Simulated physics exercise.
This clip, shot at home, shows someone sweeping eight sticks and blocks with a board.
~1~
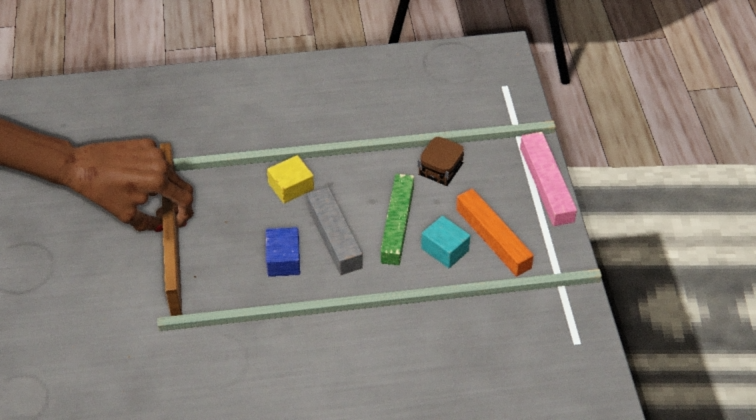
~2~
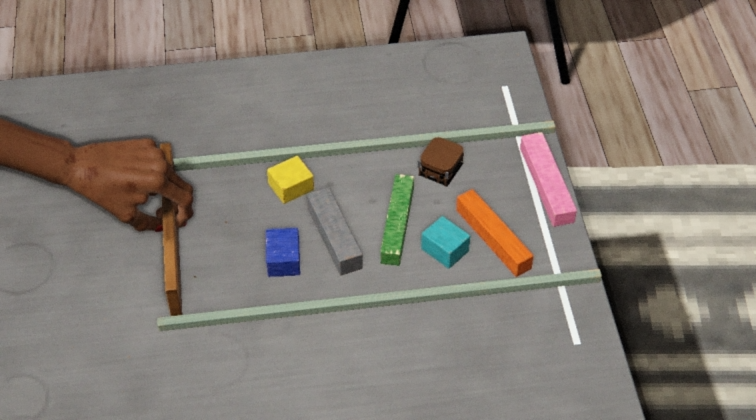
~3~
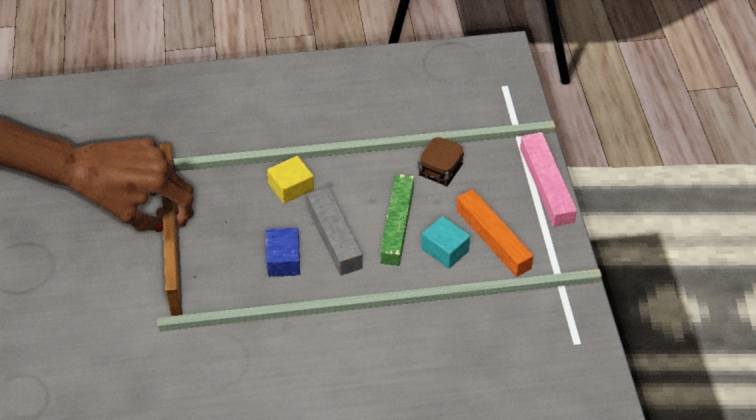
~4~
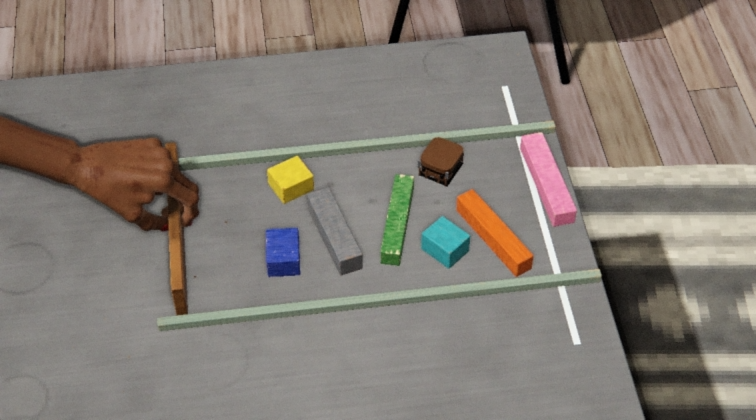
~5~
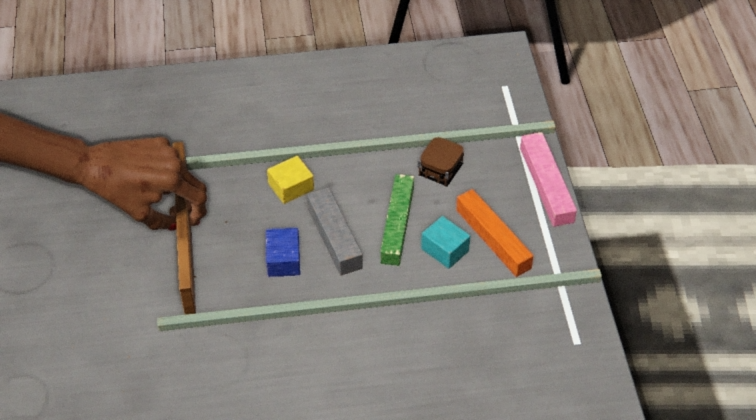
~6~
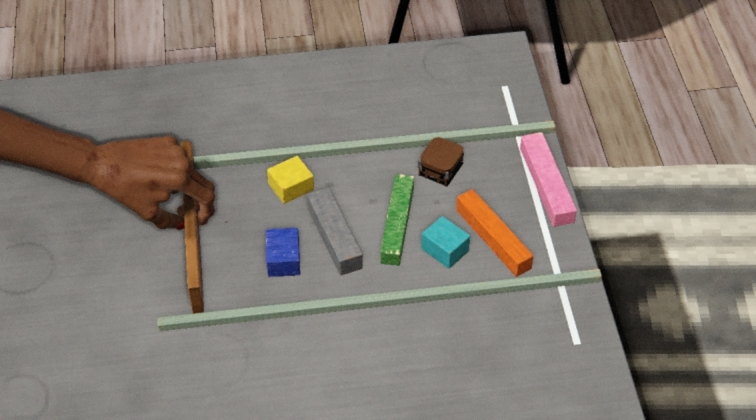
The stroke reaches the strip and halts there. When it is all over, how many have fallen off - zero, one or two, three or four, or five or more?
So the push knocks five or more off, going by the tape.
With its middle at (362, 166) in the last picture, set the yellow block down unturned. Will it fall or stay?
In the end it hangs on.
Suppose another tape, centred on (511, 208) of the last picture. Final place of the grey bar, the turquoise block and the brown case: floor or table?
Grey bar - stays in place, turquoise block - goes down, brown case - stays in place.
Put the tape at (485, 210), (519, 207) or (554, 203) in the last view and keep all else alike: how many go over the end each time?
The counts come to 2, then 4, then 6.
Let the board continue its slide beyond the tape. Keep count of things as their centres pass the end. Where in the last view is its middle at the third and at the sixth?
I'd put it close to (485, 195) and later close to (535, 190).
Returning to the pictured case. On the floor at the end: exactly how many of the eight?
The count is 6.
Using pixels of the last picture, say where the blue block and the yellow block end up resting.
Listed as asked: First (561, 221), and then (545, 159).
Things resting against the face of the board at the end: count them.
In total, 2.
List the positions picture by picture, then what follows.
The first picture shows pink bar (548, 178); orange bar (494, 232); brown case (441, 162); board (171, 228); tape (538, 205).
The second picture shows orange bar (494, 232); yellow block (291, 180).
The third picture shows brown case (441, 162); grey bar (335, 231).
The fourth picture shows pink bar (548, 179); turquoise block (446, 242).
The fifth picture shows orange bar (494, 232); blue block (283, 252).
The sixth picture shows pink bar (548, 179); orange bar (494, 232); brown case (441, 162); board (192, 226); tape (538, 205).
Soon after, none off yet; pink bar at rest near (548, 179); orange bar at rest near (494, 232); brown case at rest near (441, 162).
In the end, the number that fall off is five or more; gone, grey bar, green bar, turquoise block, brown case, orange bar and pink bar.
